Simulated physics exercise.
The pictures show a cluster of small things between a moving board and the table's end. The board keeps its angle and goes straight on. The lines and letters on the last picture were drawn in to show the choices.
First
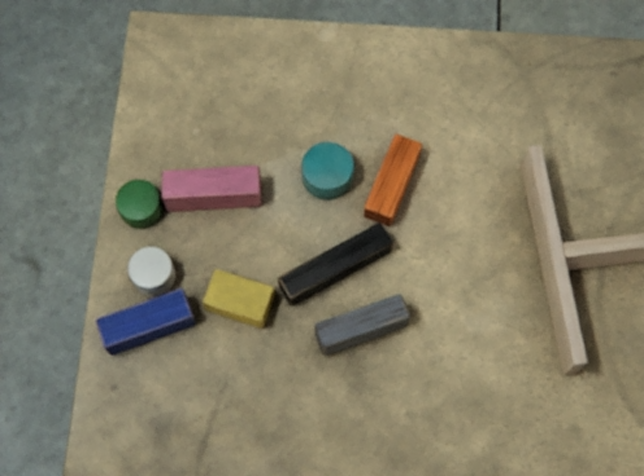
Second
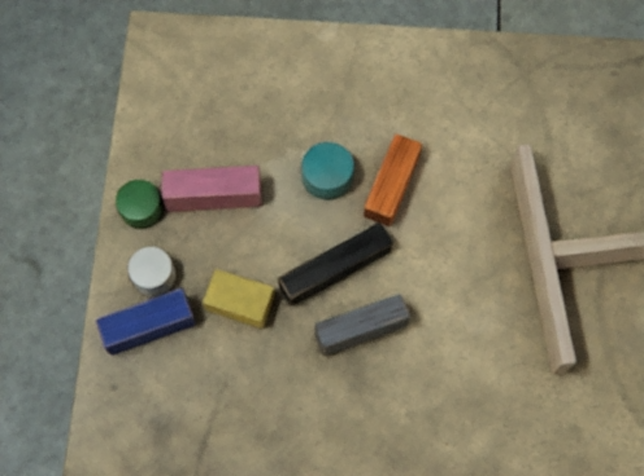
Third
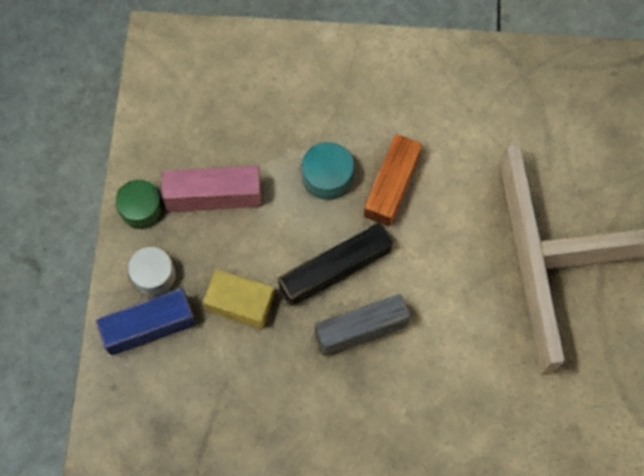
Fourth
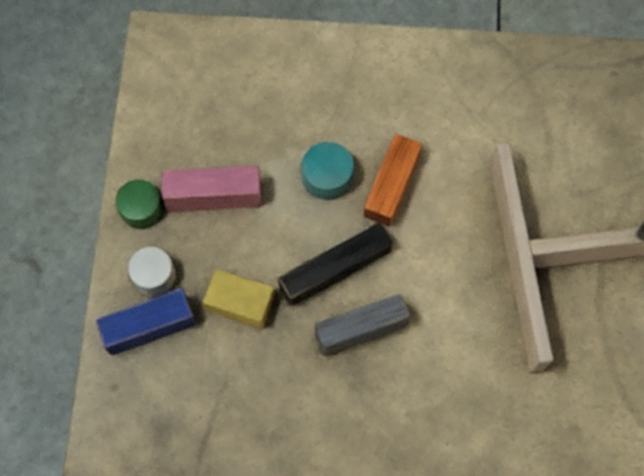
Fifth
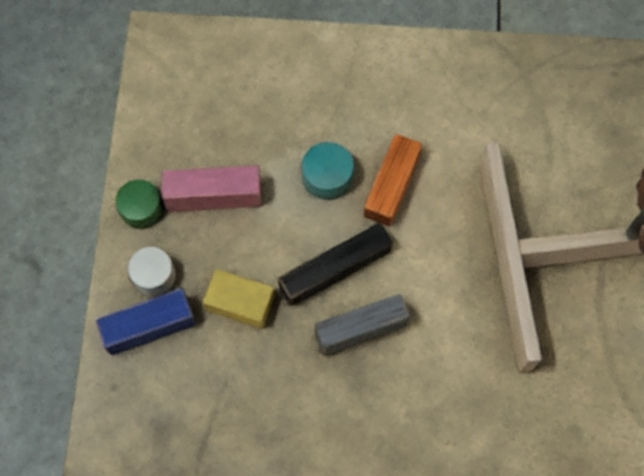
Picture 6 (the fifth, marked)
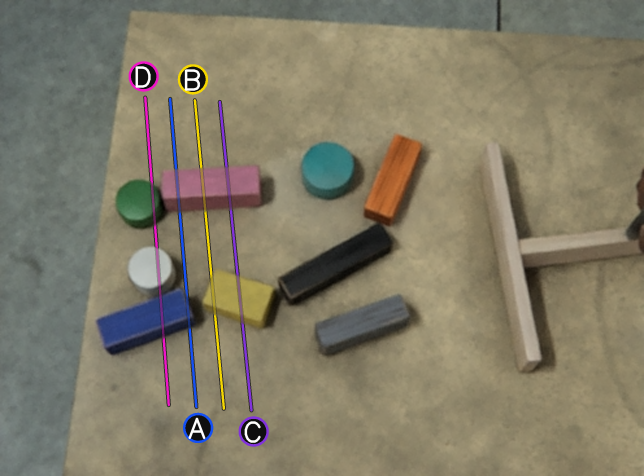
On a tan tabletop, a cluster of small coloured blocks, sticks and round tins sits to the left of a pale T-shaped wooden board. The board slides slowly leftward in small, steady shifts, narrowing the gap, while a dark shape appears at its handle by the right edge and the cluster stays still.
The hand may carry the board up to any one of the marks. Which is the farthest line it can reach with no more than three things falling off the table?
No farther than A.
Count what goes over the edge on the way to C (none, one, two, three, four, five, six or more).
One.
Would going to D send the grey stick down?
No.
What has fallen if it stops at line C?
The green tin.
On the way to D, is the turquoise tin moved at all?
Yes.
On the marked copy, A at (182, 245); B at (209, 246); C at (235, 248); D at (156, 243).
Taking A. A third of the way, board (394, 240); grey stick (348, 325); turquoise tin (316, 172).
Two thirds of the way, board (275, 233); green tin over the edge; pink bar (139, 201).
When it is over, board (183, 228); pink bar over the edge; blue stick over the edge; three fallen.
As for the rest, B is within the limit but short; C is within the limit but short; D drops five.
